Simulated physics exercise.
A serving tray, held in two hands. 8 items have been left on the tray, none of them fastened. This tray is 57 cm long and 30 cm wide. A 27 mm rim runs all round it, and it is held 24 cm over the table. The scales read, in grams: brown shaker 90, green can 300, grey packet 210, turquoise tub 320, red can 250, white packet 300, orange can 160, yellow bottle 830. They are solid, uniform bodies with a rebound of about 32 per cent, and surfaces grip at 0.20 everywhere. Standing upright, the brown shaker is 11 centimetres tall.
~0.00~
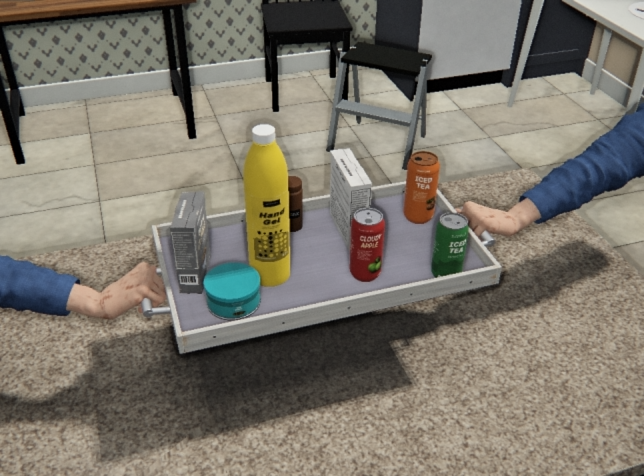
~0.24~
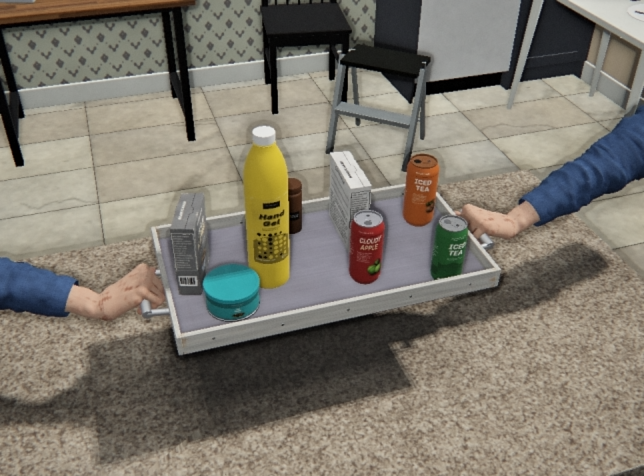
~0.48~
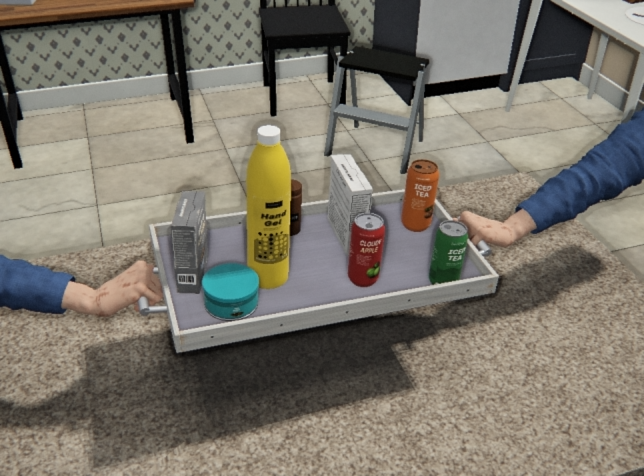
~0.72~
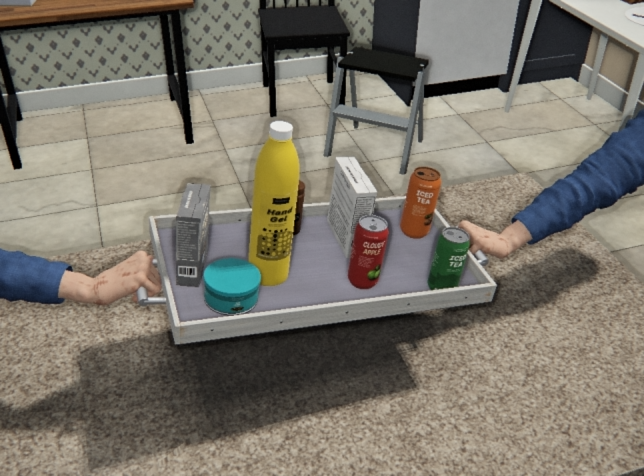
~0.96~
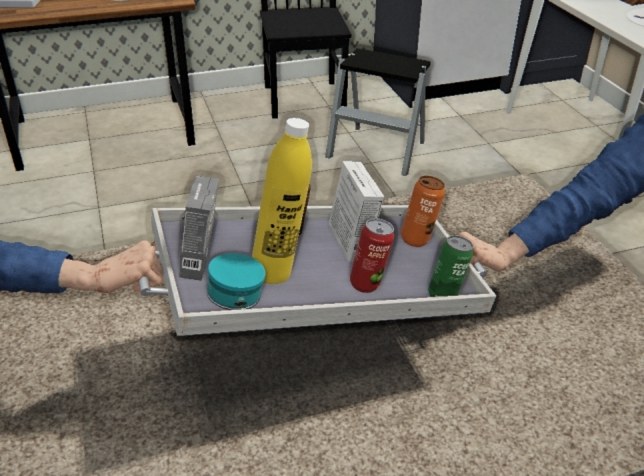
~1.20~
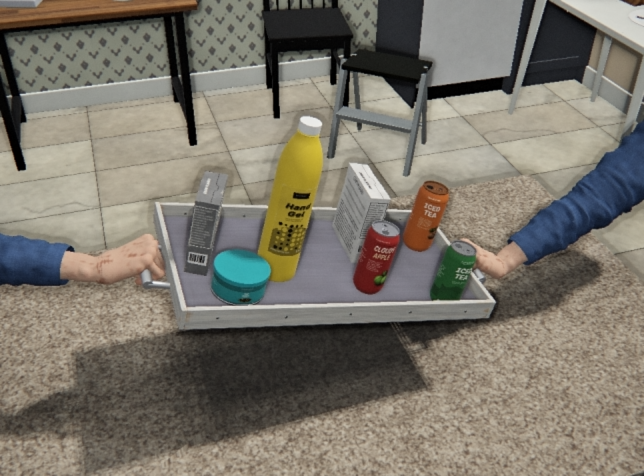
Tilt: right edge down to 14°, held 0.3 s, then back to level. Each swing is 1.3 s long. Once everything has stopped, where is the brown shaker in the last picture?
I would say it sits near (377, 194).
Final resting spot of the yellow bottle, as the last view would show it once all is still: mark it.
It comes to rest somewhere around (427, 186).
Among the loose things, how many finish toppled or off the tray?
The number is 0.
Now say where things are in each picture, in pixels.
Tray level; brown shaker (292, 204); green can (450, 249), in the first frame.
Tray level; turquoise tub (232, 293); red can (366, 248), in the second frame.
Tilt 2°, right edge down; white packet (348, 205); orange can (420, 197), in the third frame.
Tilt 6°, right edge down; yellow bottle (274, 205); green can (449, 263), in the fourth frame.
Tilt 11°, right edge down; grey packet (199, 228); turquoise tub (235, 281), in the fifth frame.
Tilt 13°, right edge down; red can (376, 258), in the sixth frame.
After 1.60 s, tilt 14°, right edge down; brown shaker moved 6 cm near (327, 209); yellow bottle moved 7 cm; grey packet moved 7 cm.
After 1.90 s, tilt 13°, right edge down; brown shaker moved 15 cm near (368, 210); white packet 5° off its base; grey packet moved 17 cm.
After 2.30 s, tilt 8°, right edge down; brown shaker moved 18 cm near (379, 203); red can 6° off its base; yellow bottle 6° off its base.
In the end (4.0 s), not toppled but over 5 cm from the start, brown shaker, green can, grey packet, turquoise tub, red can, white packet and yellow bottle; orange can under 5 cm from the start. At the end, from the last picture's camera, brown shaker near (377, 194).
